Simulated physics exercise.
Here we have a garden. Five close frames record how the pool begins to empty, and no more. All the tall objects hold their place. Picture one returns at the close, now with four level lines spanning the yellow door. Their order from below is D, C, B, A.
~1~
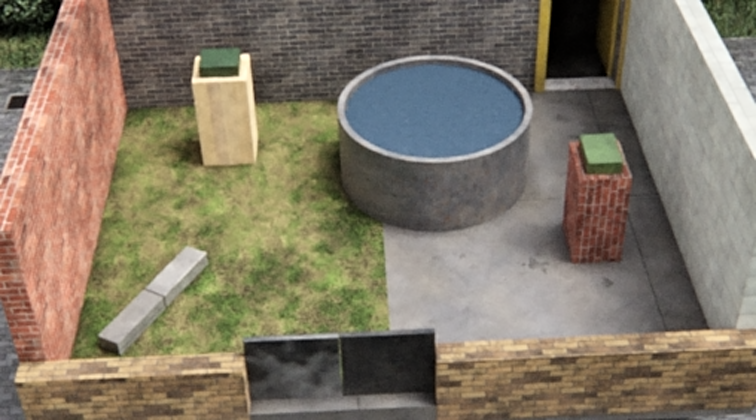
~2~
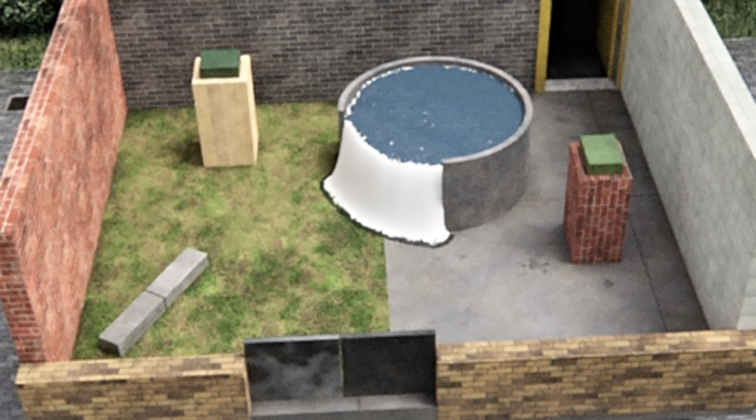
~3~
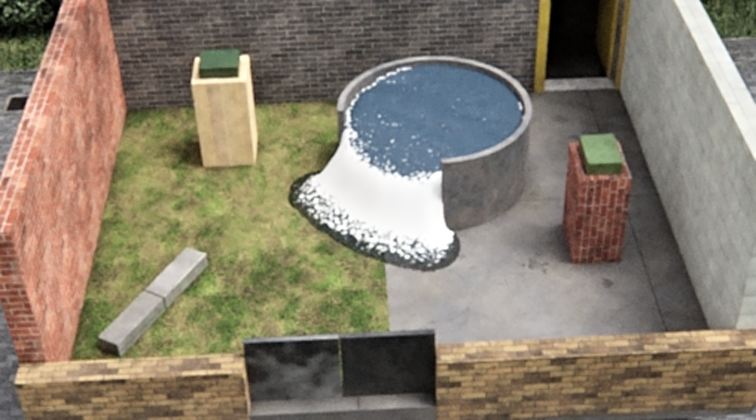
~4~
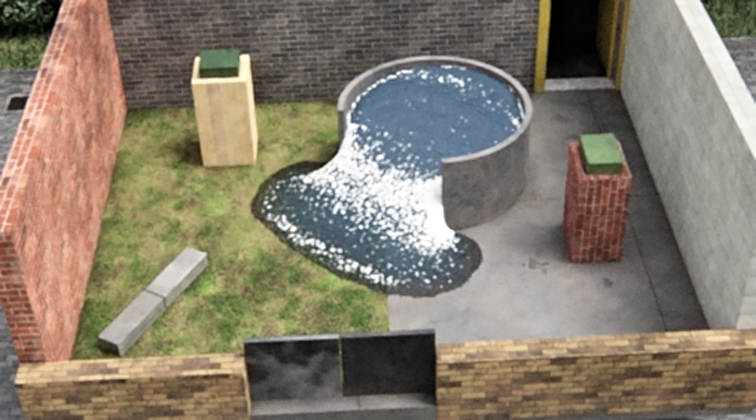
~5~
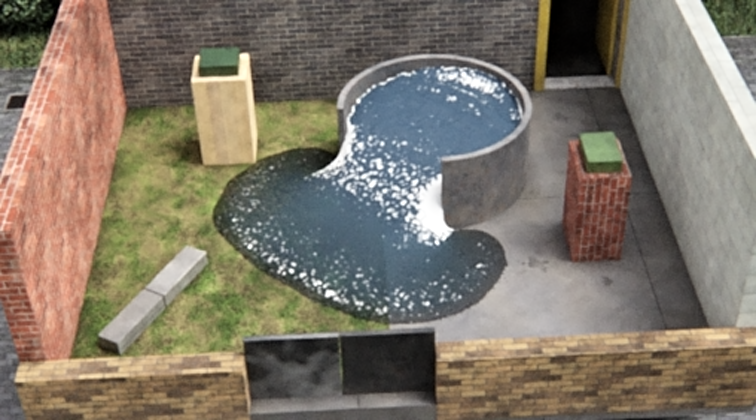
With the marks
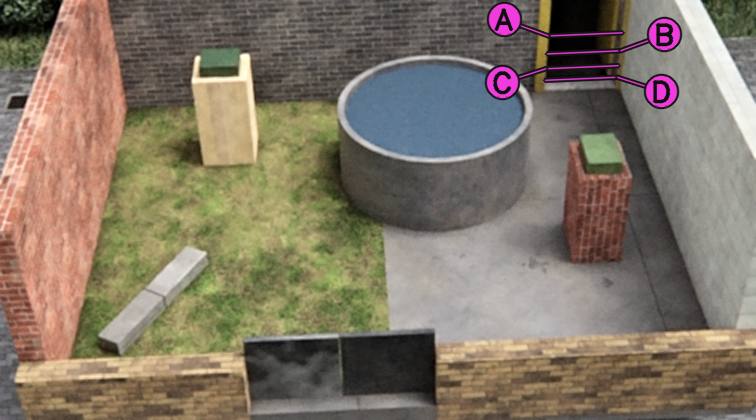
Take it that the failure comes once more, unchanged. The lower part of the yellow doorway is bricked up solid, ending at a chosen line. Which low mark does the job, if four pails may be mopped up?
The limit is D.
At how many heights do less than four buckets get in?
All of them.
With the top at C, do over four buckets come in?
No, not at all.
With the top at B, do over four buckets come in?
No, not at all.
In magenta, A at (585, 34); B at (583, 52); C at (582, 67); D at (581, 78); from the bottom up D, C, B, A.
If A is chosen, nothing gets over.
If B is chosen, nothing gets over.
If C is chosen, nothing gets over.
If D is chosen, a splash gets over, under a bucket.
